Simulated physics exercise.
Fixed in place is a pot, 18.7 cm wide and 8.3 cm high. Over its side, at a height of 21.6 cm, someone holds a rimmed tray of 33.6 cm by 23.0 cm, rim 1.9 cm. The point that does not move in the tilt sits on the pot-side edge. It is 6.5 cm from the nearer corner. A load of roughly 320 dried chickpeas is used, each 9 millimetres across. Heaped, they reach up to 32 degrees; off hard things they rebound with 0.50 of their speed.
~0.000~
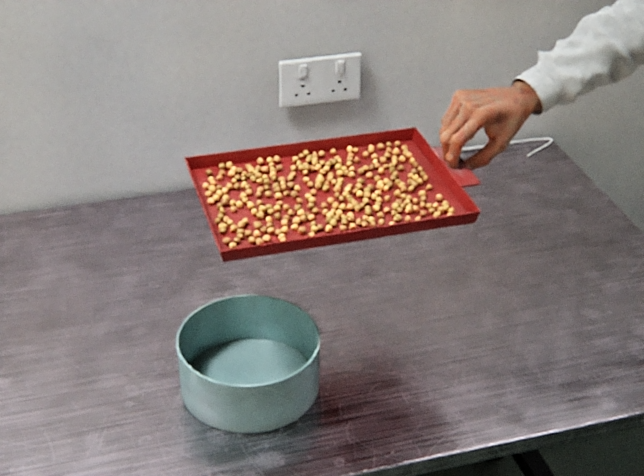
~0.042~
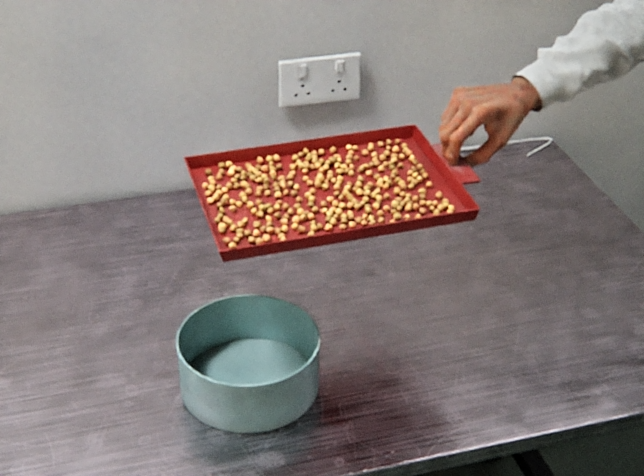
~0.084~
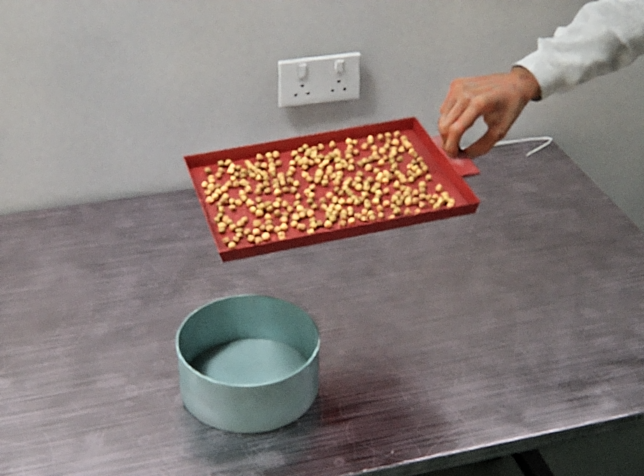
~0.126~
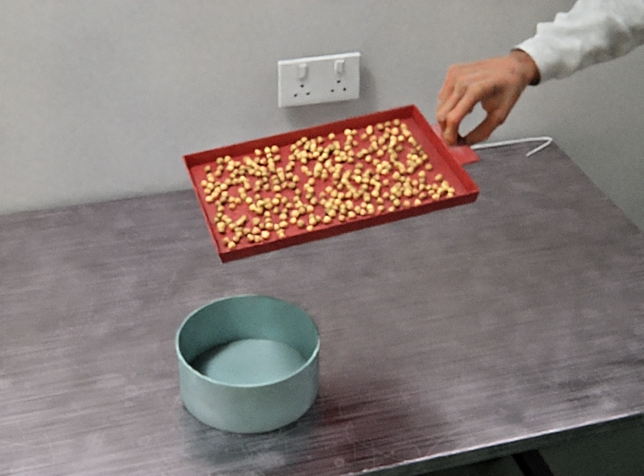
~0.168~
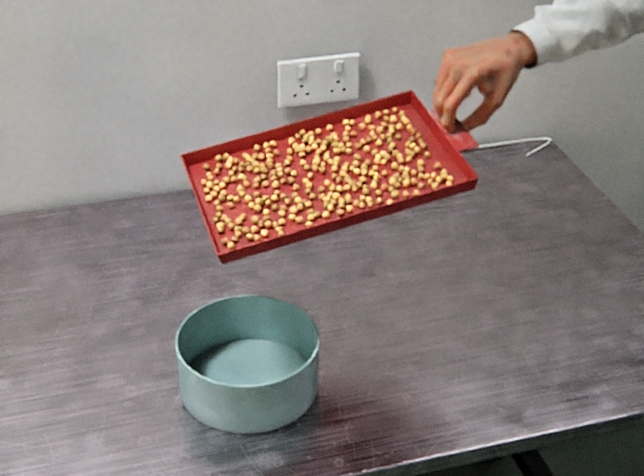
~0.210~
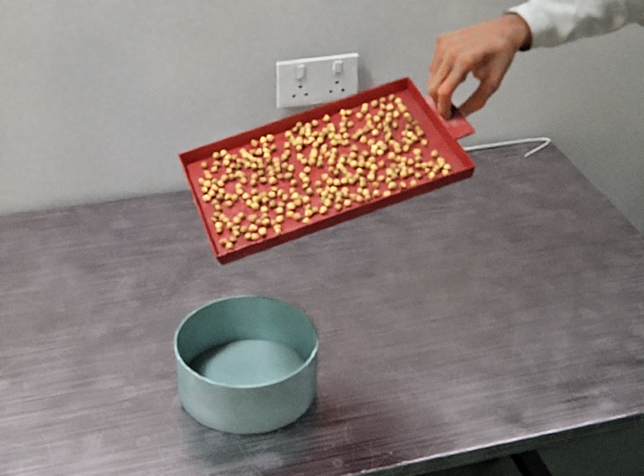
A hand raises the right side of a red tray of chickpeas, tilting it leftward.
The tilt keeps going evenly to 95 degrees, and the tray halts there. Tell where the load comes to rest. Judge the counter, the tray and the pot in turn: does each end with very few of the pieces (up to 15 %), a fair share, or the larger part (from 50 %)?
Counter: The larger part. Tray: Very few. Pot: A fair share.
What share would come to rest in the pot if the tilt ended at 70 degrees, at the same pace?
That would give about 10 per cent.
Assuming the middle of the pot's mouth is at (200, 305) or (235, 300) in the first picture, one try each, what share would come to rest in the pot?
First try around 60 %, second around 10 %.
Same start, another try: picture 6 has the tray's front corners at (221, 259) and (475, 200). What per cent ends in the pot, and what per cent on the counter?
In the pot: 75 per cent; on the counter: 25 per cent.
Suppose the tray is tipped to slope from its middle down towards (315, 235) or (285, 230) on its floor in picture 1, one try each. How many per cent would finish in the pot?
First try: About 75 percent; second try: About 85 percent.
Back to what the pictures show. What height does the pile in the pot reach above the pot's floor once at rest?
I'd put it at close to 2.0 centimetres.
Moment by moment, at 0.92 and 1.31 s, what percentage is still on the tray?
About 70, 10.
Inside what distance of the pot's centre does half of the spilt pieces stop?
Close to 18 cm, give or take.
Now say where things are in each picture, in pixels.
The first frame shows tray tilt 0 degrees, front corners at (223, 249) and (476, 210); middle of the pieces at (326, 189); pot at (249, 338).
The second frame shows tray tilt 1 degrees, front corners at (223, 249) and (476, 207); middle of the pieces at (326, 187).
The third frame shows tray tilt 3 degrees, front corners at (222, 249) and (476, 200); middle of the pieces at (325, 183).
The fourth frame shows tray tilt 6 degrees, front corners at (221, 250) and (475, 189), lowest corner left front; middle of the pieces at (325, 177).
The fifth frame shows tray tilt 10 degrees, front corners at (220, 252) and (474, 176), lowest corner left front; middle of the pieces at (323, 170).
The sixth frame shows tray tilt 14 degrees, front corners at (218, 253) and (471, 164), lowest corner left front; middle of the pieces at (320, 164); pot at (247, 339). Its pace works out near 90 degrees a second.
Then, at 0.64 s, tilt 53 degrees; the tray holds 100 %, the pot 0 %.
Then, at 0.92 s, tilt 78 degrees; the tray holds 70 %, the pot 5 %.
Then, at 1.31 s, tilt 95 degrees; the tray holds 10 %, the pot 15 %.
At rest (2.2 s), counter 70 %, tray 0 %, pot 30 %.
